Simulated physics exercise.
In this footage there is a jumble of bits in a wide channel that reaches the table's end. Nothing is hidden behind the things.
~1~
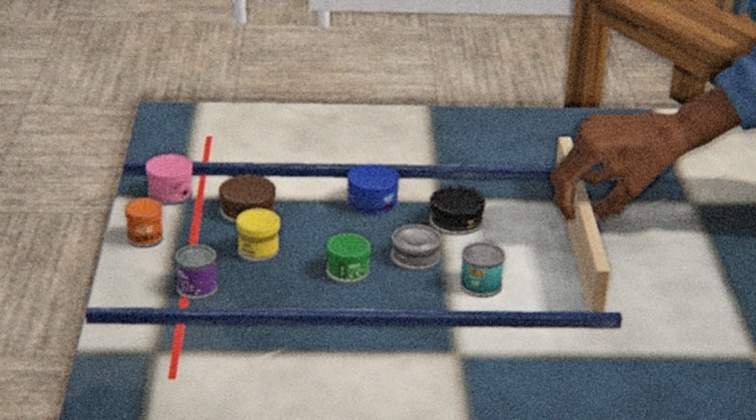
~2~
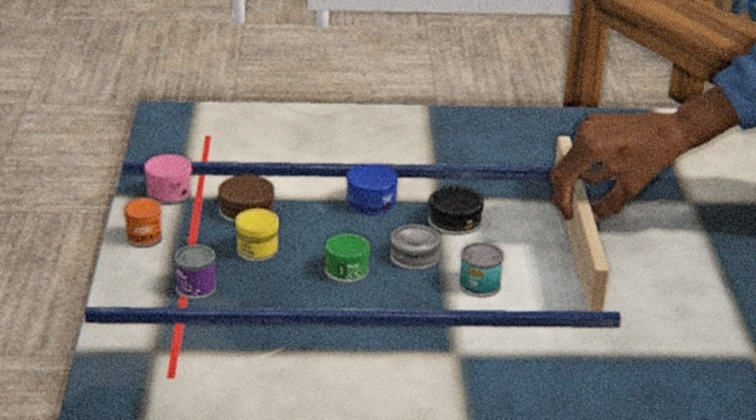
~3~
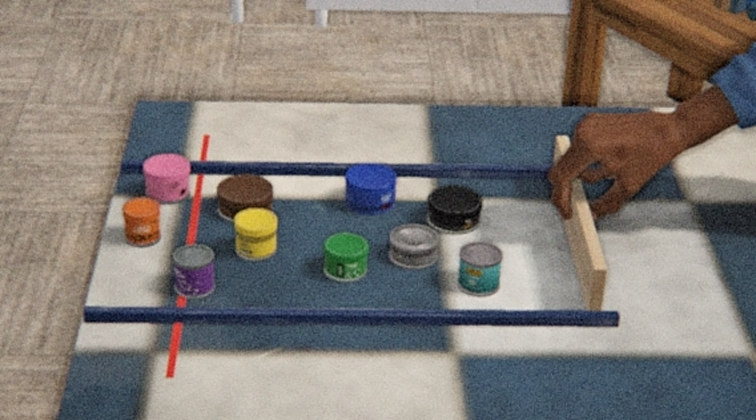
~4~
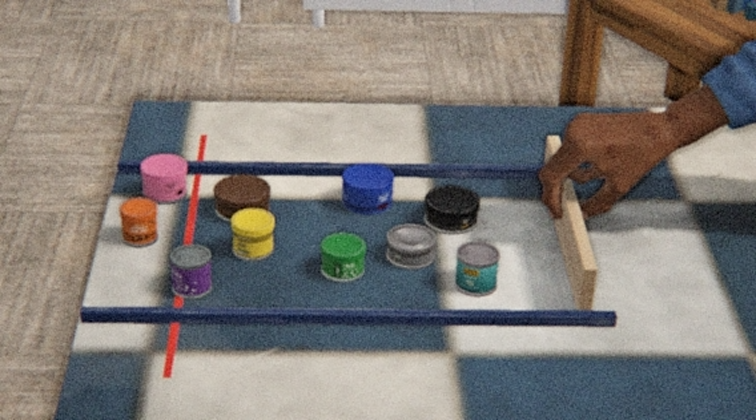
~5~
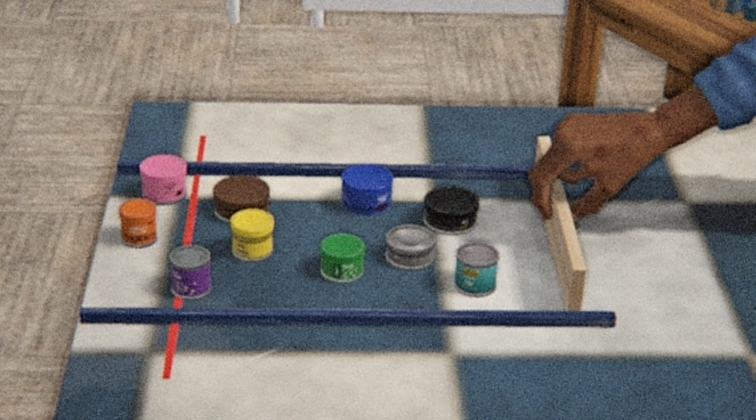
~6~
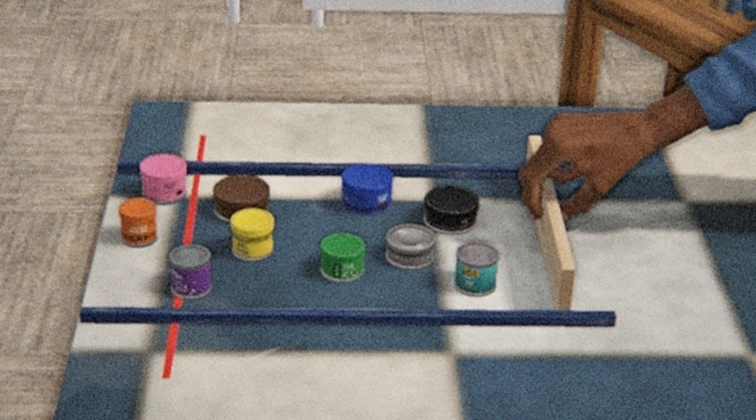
A hand slides a wooden board left between two blue rails toward scattered colourful pots.
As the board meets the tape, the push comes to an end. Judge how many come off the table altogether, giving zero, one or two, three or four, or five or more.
My judgement: One or two.
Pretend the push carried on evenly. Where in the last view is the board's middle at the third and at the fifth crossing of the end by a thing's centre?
I'd say close to (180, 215), and after that close to (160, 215).
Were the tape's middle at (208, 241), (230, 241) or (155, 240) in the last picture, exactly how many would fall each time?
The counts: 0, 0 and 4.
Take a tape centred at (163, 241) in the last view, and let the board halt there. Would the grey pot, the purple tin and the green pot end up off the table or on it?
The grey pot? It is safe. The purple tin? It is safe. The green pot? It is safe.
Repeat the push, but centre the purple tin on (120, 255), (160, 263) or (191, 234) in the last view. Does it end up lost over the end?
Well, the purple tin goes off the edge first, keeps its spot next, and goes off the edge last.
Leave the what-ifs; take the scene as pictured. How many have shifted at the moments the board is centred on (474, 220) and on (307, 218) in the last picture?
Counts: 2 / 7.
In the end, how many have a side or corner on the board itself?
4.
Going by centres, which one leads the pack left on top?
It is the brown pot.
A little later, none off yet; orange pot at rest near (139, 223); pink tin at rest near (164, 180); purple tin at rest near (191, 272).
Next, none off yet; orange pot at rest near (139, 223); pink tin shifted a little near (141, 175); purple tin shifted a little near (178, 278).
When it is over, the number that fall off is one or two; down, pink tin and orange pot.
